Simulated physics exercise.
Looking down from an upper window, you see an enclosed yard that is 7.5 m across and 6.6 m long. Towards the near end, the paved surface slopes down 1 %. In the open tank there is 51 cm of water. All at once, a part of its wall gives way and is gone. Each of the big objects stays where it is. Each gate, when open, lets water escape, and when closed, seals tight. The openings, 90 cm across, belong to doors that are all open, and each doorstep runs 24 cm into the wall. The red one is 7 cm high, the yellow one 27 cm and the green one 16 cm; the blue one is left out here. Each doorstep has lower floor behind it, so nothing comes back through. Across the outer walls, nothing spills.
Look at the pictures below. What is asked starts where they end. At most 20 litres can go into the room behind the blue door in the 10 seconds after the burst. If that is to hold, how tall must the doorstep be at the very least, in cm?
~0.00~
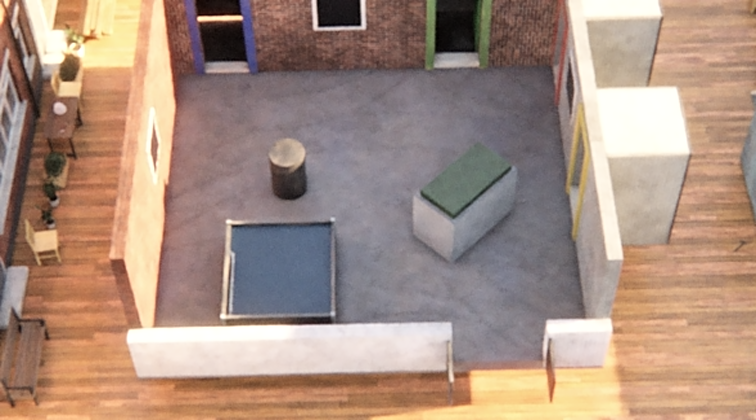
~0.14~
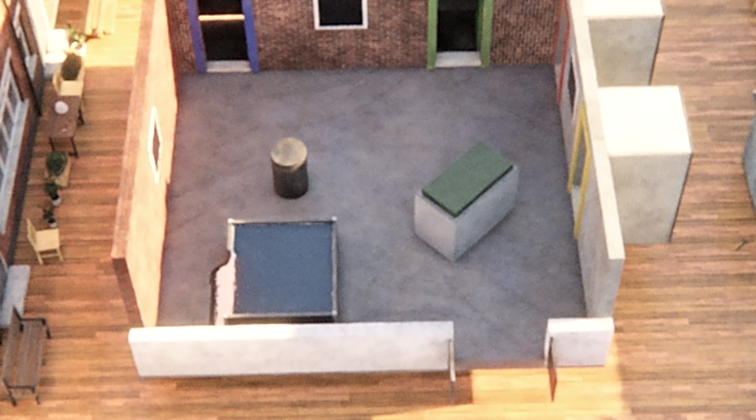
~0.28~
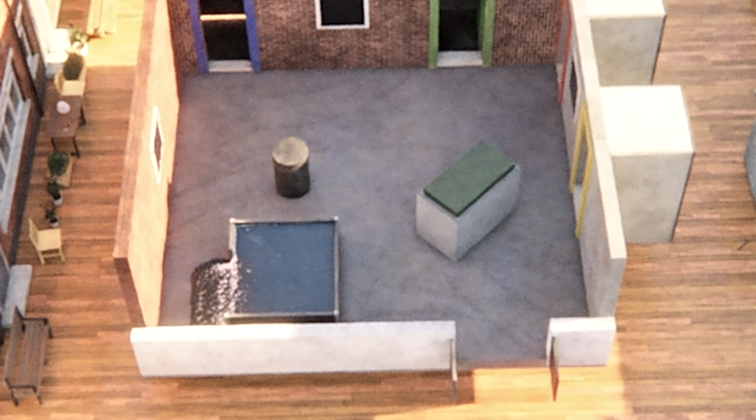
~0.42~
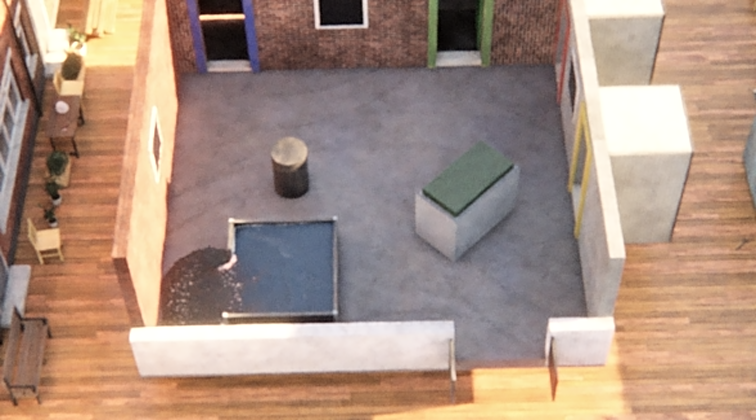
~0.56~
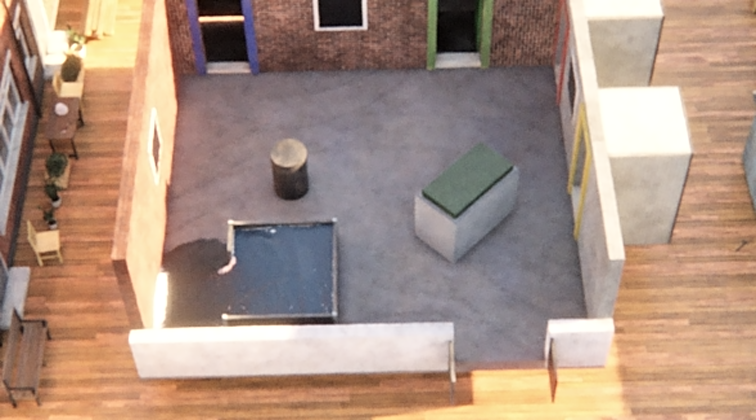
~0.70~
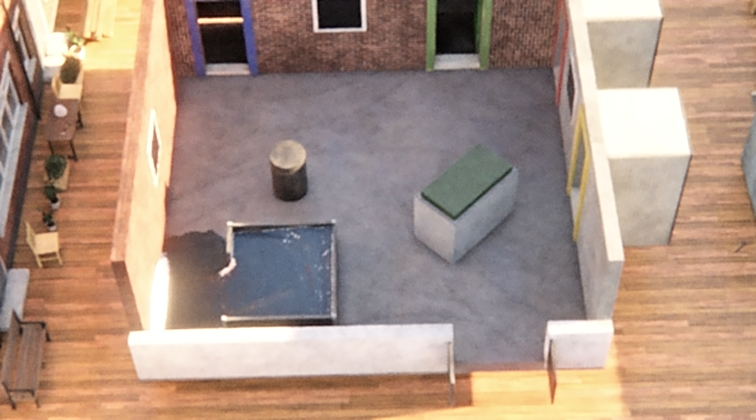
Close to 9 cm is just enough.
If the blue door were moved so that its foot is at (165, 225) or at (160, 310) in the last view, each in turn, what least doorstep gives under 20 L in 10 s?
About 6.5 cm for the first and 34 cm for the second.
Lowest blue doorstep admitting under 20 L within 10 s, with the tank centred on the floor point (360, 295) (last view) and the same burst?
Then roughly 10.0 cm.
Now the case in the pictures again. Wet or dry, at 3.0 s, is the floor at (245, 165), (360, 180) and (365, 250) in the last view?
In that order: Flooded, not reached, still dry.
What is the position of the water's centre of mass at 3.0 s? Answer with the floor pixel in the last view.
I'd say around (242, 281).
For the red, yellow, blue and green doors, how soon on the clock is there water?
Red 7.5 s, yellow 5.5 s, blue 3.2 s, green 5.5 s.
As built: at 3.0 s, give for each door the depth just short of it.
Red door 0 cm, yellow door 0 cm, blue door 0 cm, green door 0 cm.
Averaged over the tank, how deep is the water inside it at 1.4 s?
The mean depth is roughly 32 cm.
After 1.4 s water covers 10 % of the floor, deepest (51 cm) near (154, 359); it has not reached the blue door.
After 3.0 s water covers 30 % of the floor, deepest (28 cm) near (154, 359); it has not reached the blue door.
After 10.0 s water covers 95 % of the floor, deepest (10 cm) near (196, 358); 4 cm at the blue door, 58 litres in over its 6 cm doorstep.
At the blue door as built, the water arrived by 3.3 s and peaked near 14 cm at 4.0 s.
With a doorstep of 7.5 cm, 35 litres would have come in within the 10 s; with 10 cm, 11 litres. So under 20 litres takes about 9 cm.
